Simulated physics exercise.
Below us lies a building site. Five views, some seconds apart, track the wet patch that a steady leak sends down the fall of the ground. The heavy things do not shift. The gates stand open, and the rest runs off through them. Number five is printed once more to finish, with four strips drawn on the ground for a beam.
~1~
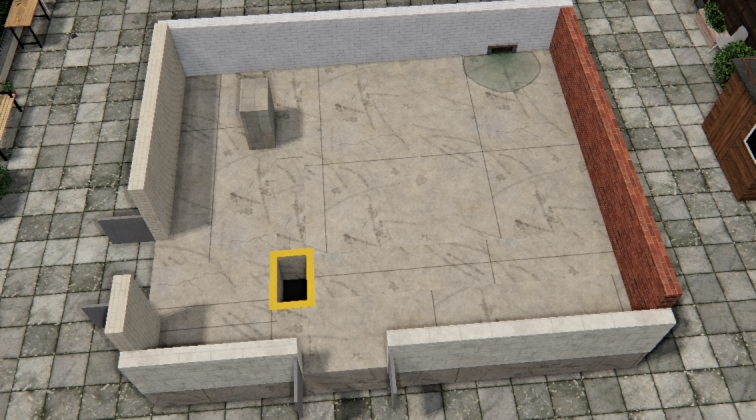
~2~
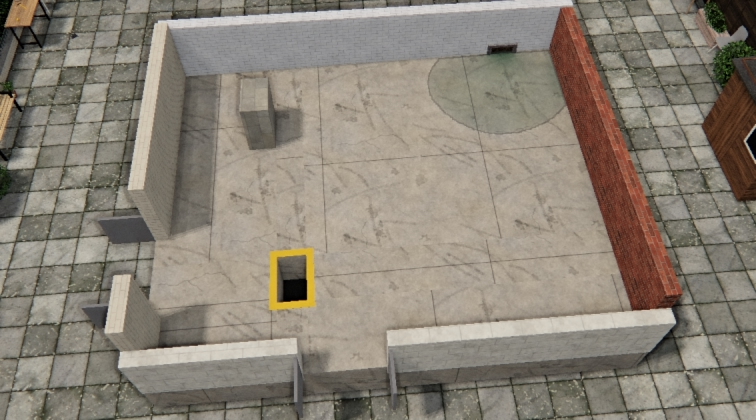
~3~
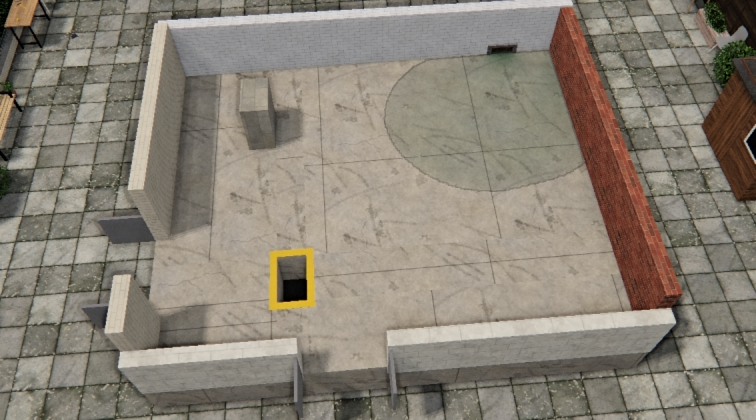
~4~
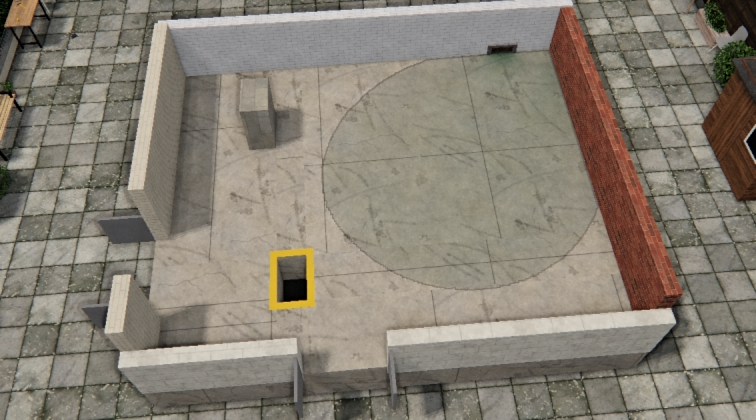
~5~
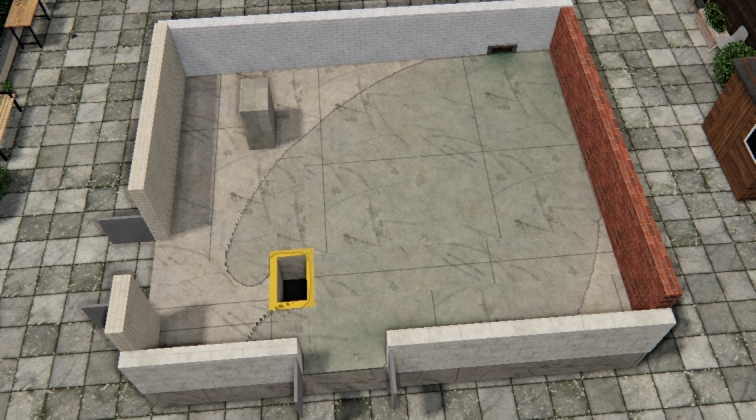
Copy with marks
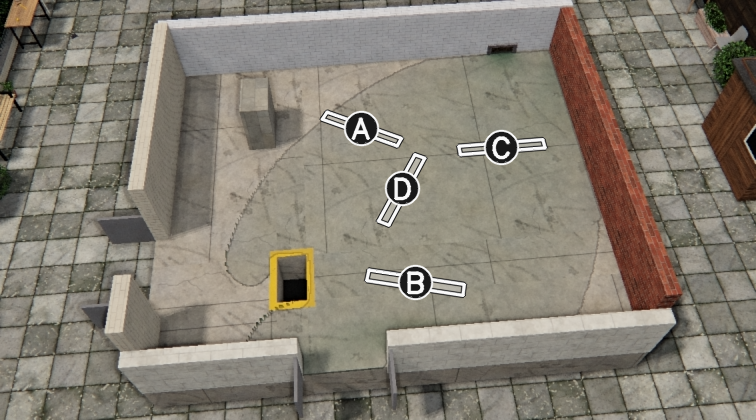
Greenish water spreading from an outlet at the upper right across a walled concrete floor, reaching a yellow-edged opening and surrounding it.
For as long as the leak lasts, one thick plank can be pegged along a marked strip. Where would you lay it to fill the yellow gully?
Position B does it best.
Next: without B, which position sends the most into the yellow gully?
Here it is position C.
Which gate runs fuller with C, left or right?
The left gate.
In white, A from (324, 115) to (399, 142); B from (367, 275) to (463, 289); C from (459, 150) to (543, 143); D from (383, 223) to (419, 156).
With A, about 17 % of the stream goes into the yellow gully, about 83 % out by the gates.
With B, about 43 % of the stream goes into the yellow gully, about 57 % out by the gates.
With C, about 26 % of the stream goes into the yellow gully, about 74 % out by the gates.
With D, about 16 % of the stream goes into the yellow gully, about 84 % out by the gates.
